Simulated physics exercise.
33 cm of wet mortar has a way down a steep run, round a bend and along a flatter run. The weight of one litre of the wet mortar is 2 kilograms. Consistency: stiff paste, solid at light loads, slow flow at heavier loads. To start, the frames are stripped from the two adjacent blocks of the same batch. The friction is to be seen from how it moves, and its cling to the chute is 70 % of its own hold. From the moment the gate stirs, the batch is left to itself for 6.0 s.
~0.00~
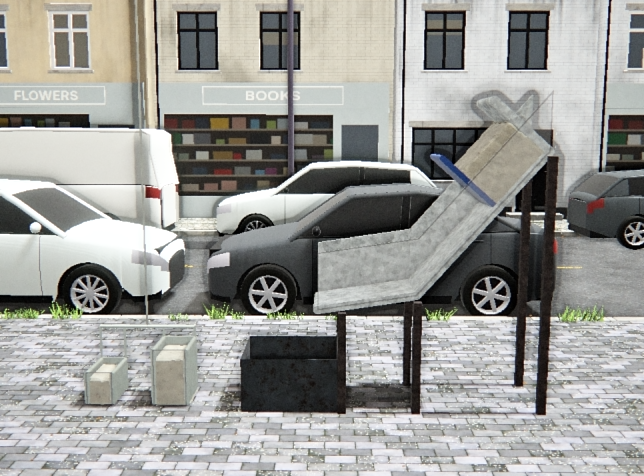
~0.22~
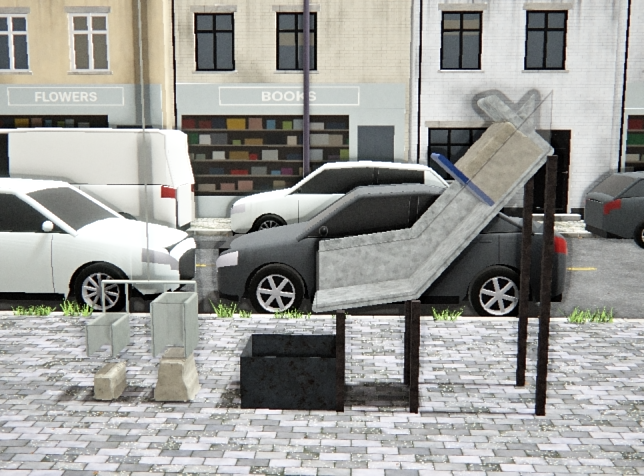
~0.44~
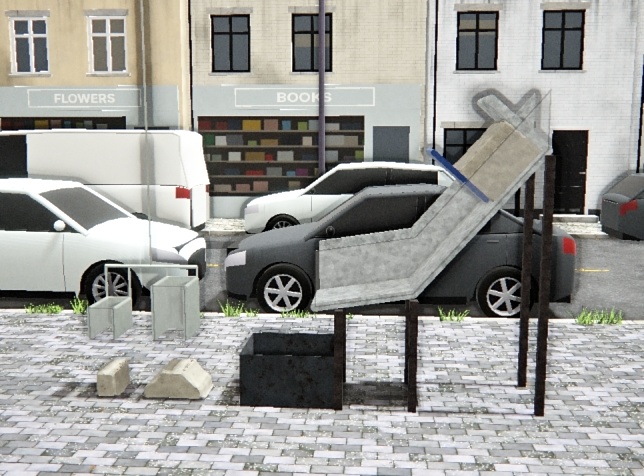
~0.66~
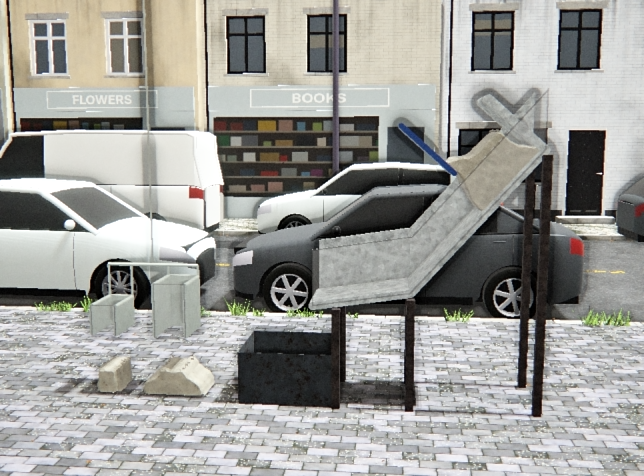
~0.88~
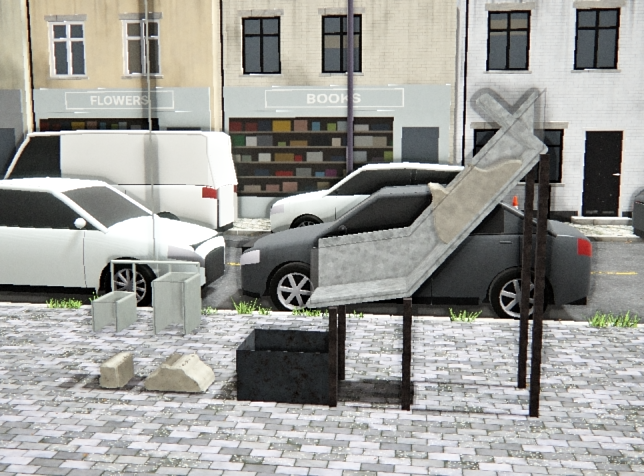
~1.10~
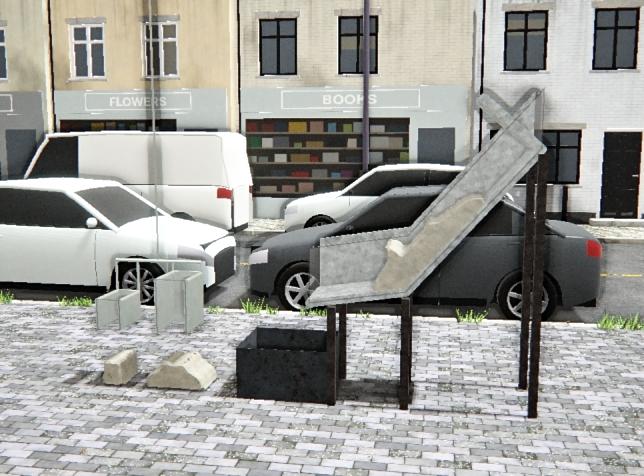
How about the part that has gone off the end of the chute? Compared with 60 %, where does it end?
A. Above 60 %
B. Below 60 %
Answer: A.
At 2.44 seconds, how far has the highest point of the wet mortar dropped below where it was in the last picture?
Measured change: About 60 cm.
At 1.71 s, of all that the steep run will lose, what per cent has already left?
100 per cent.
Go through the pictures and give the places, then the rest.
The first frame shows front end of the wet mortar at (465, 169); test blocks 20 cm, 36 cm high (left to right).
The second frame shows front end of the wet mortar at (464, 168); test blocks 19 cm, 31 cm high (left to right).
The third frame shows front end of the wet mortar at (462, 168); test blocks 19 cm, 21 cm high (left to right).
The fourth frame shows front end of the wet mortar at (452, 166); test blocks 19 cm, 21 cm high (left to right).
The fifth frame shows front end of the wet mortar at (432, 193); test blocks 19 cm, 21 cm high (left to right).
The sixth frame shows front end of the wet mortar at (374, 291); test blocks 19 cm, 21 cm high (left to right).
By 1.71 s, none is on the steep run, 65 % on the flatter one and 34 % past the end.
By 2.44 s, none is on the steep run, 32 % on the flatter one and 67 % past the end.
By 3.17 s, none is on the steep run, 32 % on the flatter one and 67 % past the end.
By 3.89 s, none is on the steep run, 32 % on the flatter one and 67 % past the end.
By 6.39 s, at the end, none is on the steep run, 32 % on the flatter one and 67 % past the end.
